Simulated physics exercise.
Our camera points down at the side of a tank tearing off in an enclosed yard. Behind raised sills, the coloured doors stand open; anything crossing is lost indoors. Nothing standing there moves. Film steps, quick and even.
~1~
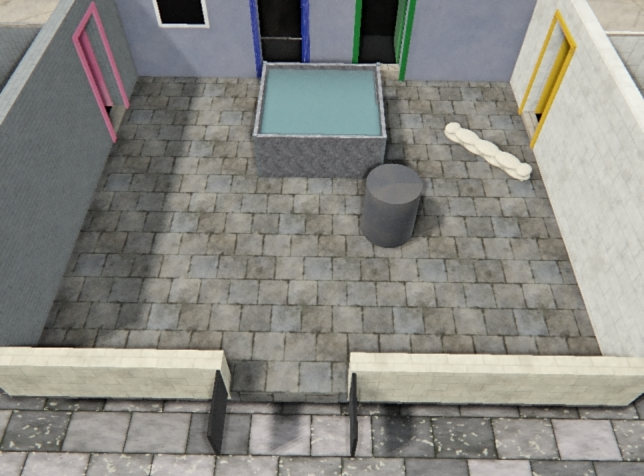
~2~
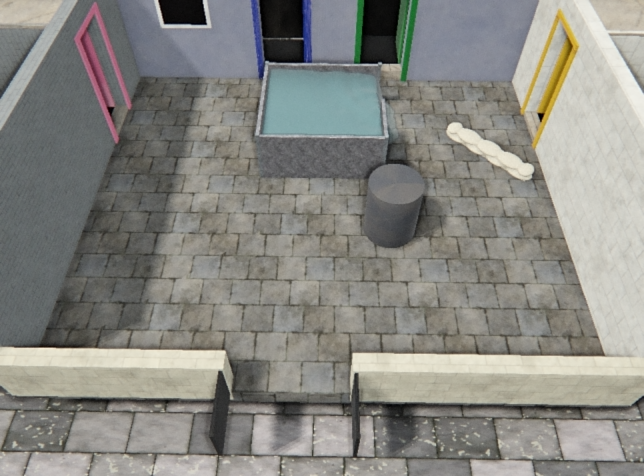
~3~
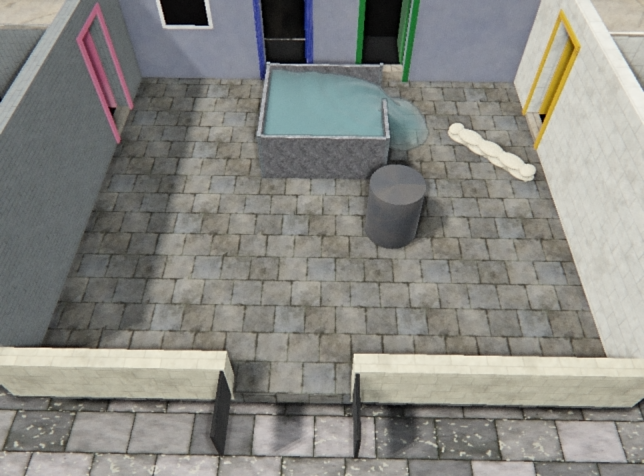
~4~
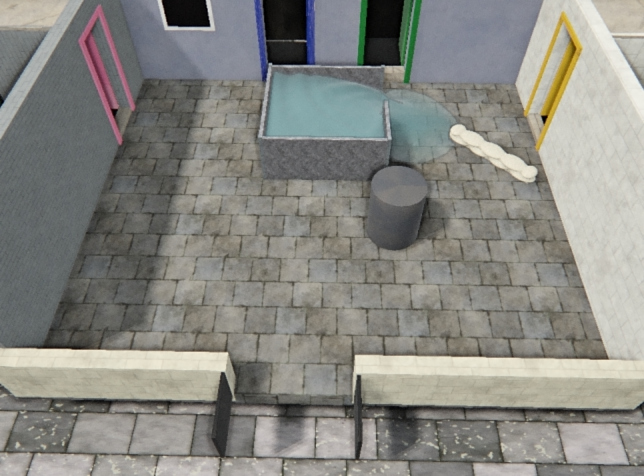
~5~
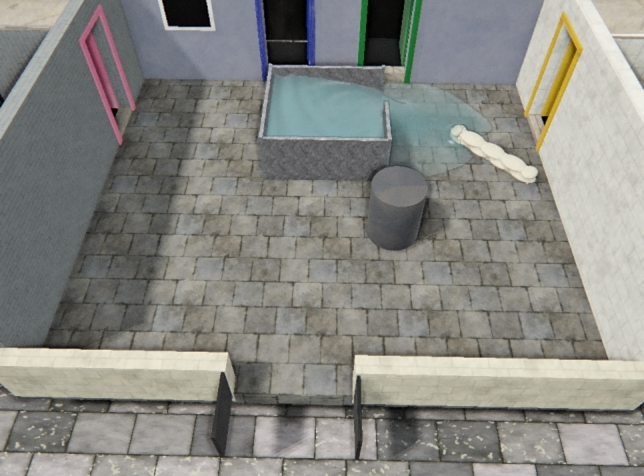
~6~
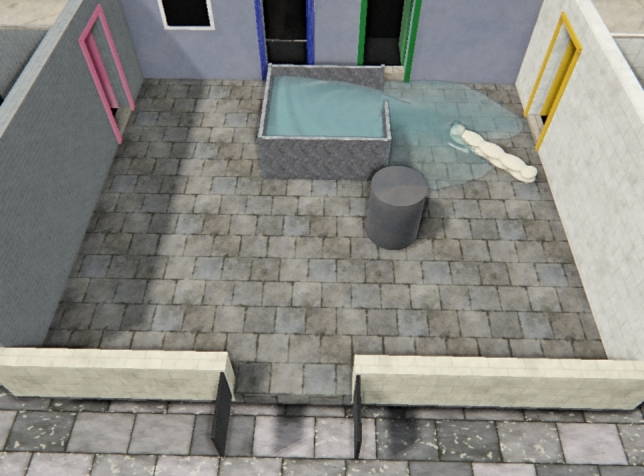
A stone tank of water stood still in a walled yard with coloured doorways, then water poured out of its right side and spread across the paving, reaching around the pale twisted bundle.
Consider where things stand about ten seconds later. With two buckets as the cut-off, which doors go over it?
Door by door: The blue door stays within two buckets; the yellow door goes over two buckets; the green door stays within two buckets; the pink door stays within two buckets.
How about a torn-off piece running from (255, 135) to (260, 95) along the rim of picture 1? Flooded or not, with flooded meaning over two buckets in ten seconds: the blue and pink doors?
Note - blue door: Short of the mark, pink door: Past the mark.
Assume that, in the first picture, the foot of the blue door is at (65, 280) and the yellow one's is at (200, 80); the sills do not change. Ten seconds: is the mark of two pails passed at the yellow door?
Result for yellow: It ends up below.
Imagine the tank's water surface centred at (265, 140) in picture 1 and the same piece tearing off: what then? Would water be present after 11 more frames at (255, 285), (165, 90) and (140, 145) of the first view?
Spot one is not touched, spot two is not touched, spot three is not touched.
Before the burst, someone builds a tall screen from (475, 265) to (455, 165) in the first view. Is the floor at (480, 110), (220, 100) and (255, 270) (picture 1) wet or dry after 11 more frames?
Point by point: First submerged, second not reached, third not reached.
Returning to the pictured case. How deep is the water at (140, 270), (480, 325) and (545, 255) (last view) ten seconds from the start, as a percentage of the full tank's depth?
I'd say close to 4, 10 and 6 percent.
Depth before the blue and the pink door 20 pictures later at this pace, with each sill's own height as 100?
The first is near 10 per cent, the second near 0 per cent.
A moment on, water covers 20 % of the floor; the blue door not reached, the yellow door over two buckets in, the green door wet at the sill, nothing in, the pink door not reached.
Next, water covers 25 % of the floor; the blue door not reached, the yellow door far over two buckets in, the green door wet at the sill, nothing in, the pink door not reached.
Then, water covers 30 % of the floor; the blue door wet at the sill, nothing in, the yellow door far over two buckets in, the green door wet at the sill, nothing in, the pink door not reached.
Later, water covers 55 % of the floor; the blue door wet at the sill, nothing in, the yellow door far over two buckets in, the green door wet at the sill, nothing in, the pink door not reached.
In the end, water covers 90 % of the floor; the blue door wet at the sill, nothing in, the yellow door far over two buckets in, the green door wet at the sill, nothing in, the pink door wet at the sill, nothing in.
